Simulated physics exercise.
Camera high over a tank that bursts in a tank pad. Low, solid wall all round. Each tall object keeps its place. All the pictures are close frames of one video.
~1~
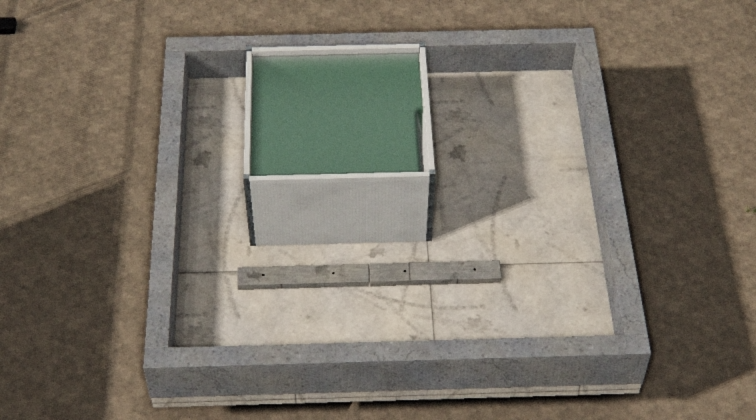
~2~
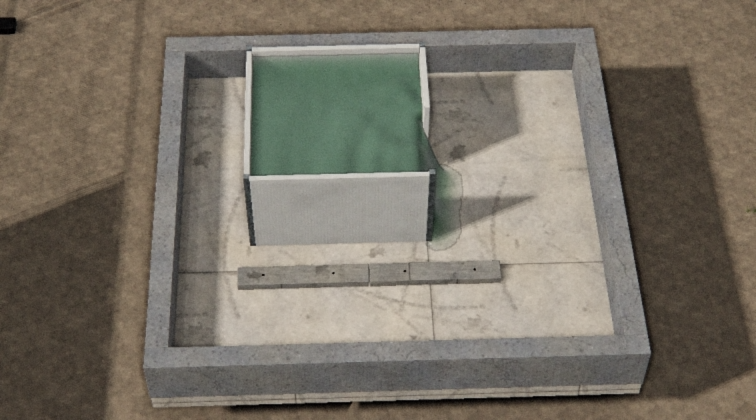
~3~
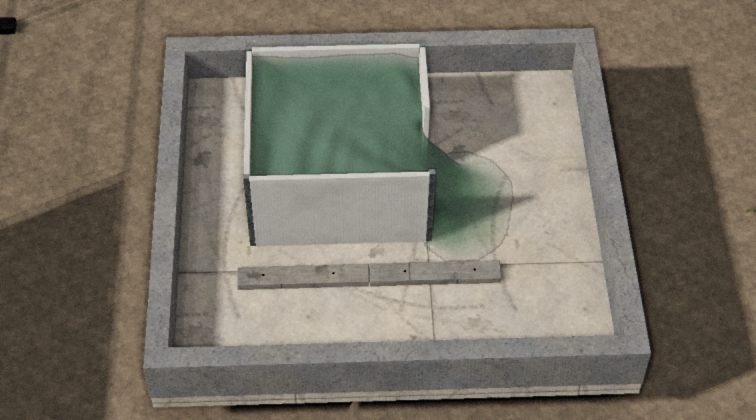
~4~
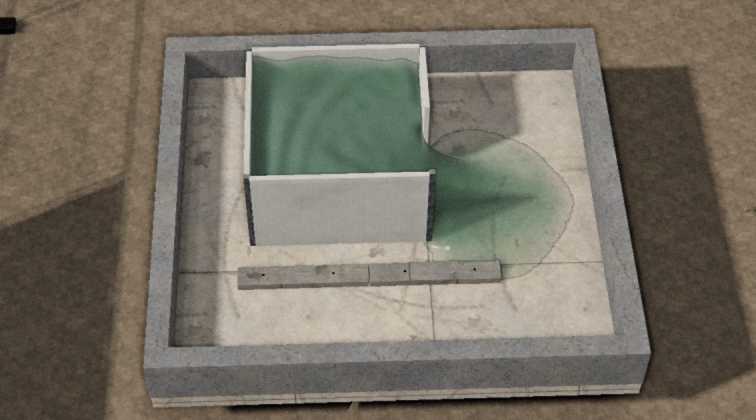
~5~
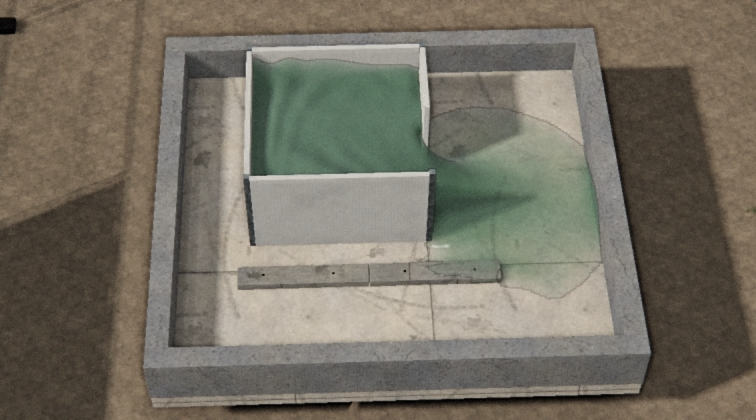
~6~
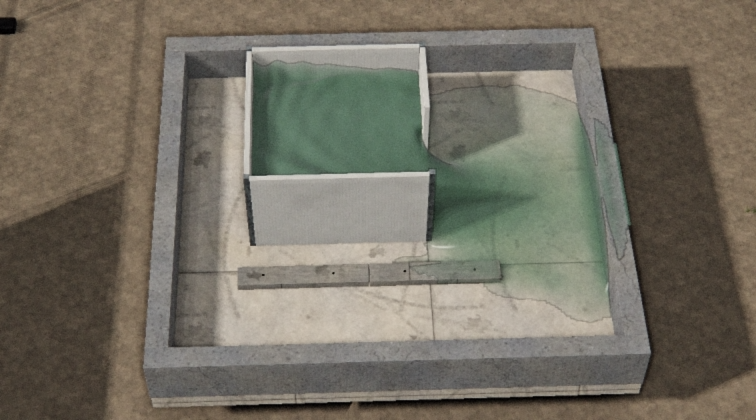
In a walled concrete pad, green water pours from a tank's right side and spreads to the right wall.
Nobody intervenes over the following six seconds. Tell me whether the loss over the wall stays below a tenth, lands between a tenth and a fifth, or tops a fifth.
In that time, only a sliver gets out, below a tenth.
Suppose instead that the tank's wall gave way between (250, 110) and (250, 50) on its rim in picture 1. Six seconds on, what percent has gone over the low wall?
My estimate is near 12 percent.
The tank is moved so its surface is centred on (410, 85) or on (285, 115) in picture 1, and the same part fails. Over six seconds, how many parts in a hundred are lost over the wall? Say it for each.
The first try gives 8 per cent and the second 2 per cent.
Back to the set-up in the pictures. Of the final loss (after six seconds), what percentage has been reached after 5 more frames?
Roughly 30 per cent.
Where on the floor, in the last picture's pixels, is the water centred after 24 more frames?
The water's centre sits above (398, 206).
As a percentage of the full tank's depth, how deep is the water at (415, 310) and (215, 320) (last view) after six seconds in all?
Respectively about 10 and 25 per cent.
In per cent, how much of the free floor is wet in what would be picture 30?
Roughly 100 percent, I reckon.
A moment on, water covers 40 % of the floor; the low wall has let 0 % over.
Next, water covers 45 % of the floor; the low wall has let 2 % over.
Then, water covers 65 % of the floor; the low wall has let 5 % over.
Later, water covers 85 % of the floor; the low wall has let 5 % over.
In the end, water covers 85 % of the floor; the low wall has let 6 % over.
